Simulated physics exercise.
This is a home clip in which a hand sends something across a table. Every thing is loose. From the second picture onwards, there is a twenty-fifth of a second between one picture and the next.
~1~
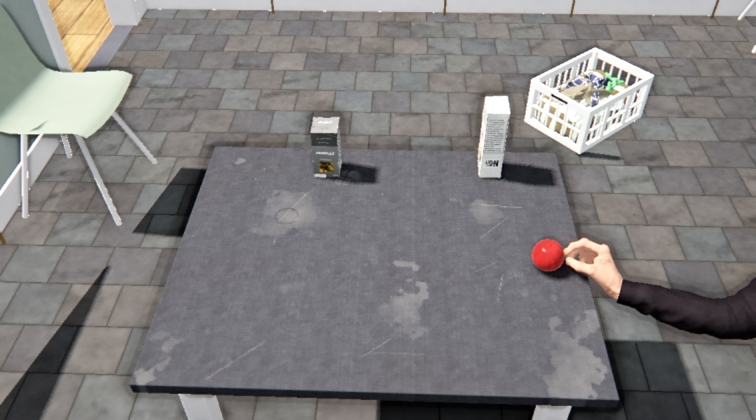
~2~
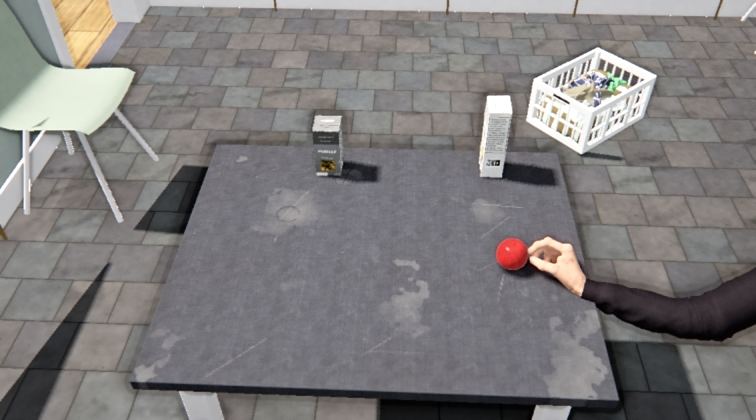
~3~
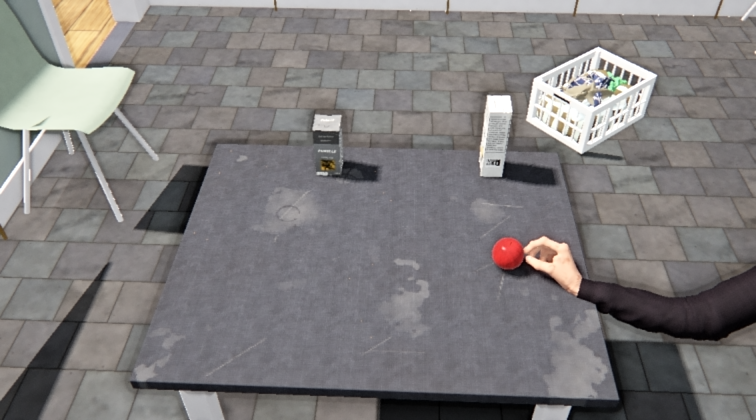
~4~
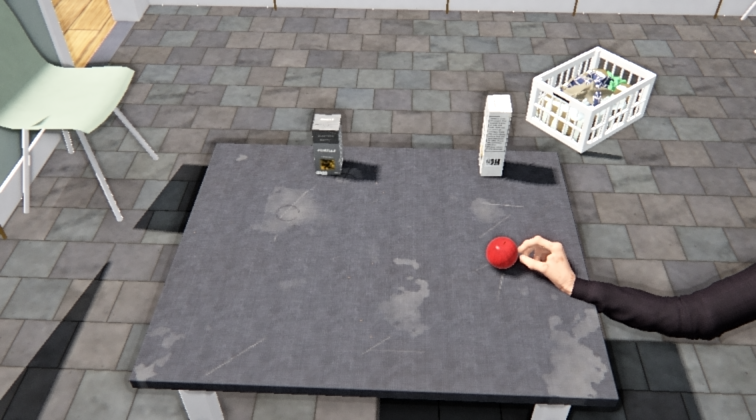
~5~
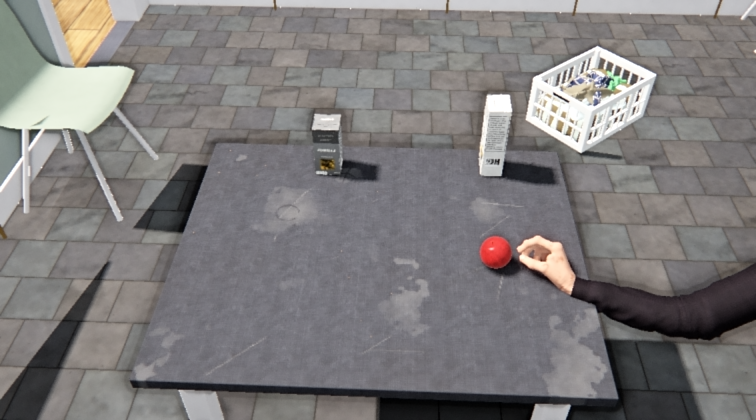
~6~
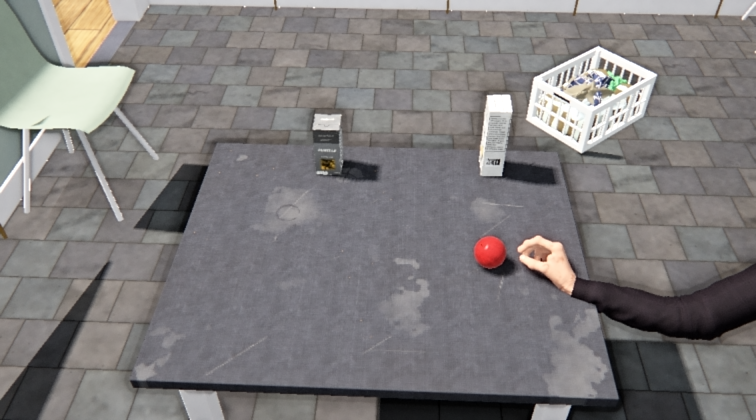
In this clip, a hand at the right of a dark table moves a round red object leftward, then stays back as the object rolls slowly a little farther left, while two upright boxes stand still near the far edge.
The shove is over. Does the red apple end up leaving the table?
No.
Then, 0.20 s after the last picture, red apple rolled about its own width near (463, 252).
Then, 0.60 s after the last picture, red apple rolled well along near (426, 251).
At rest, moved from the start, red apple. Seen from the same camera at the end, red apple near (412, 250).
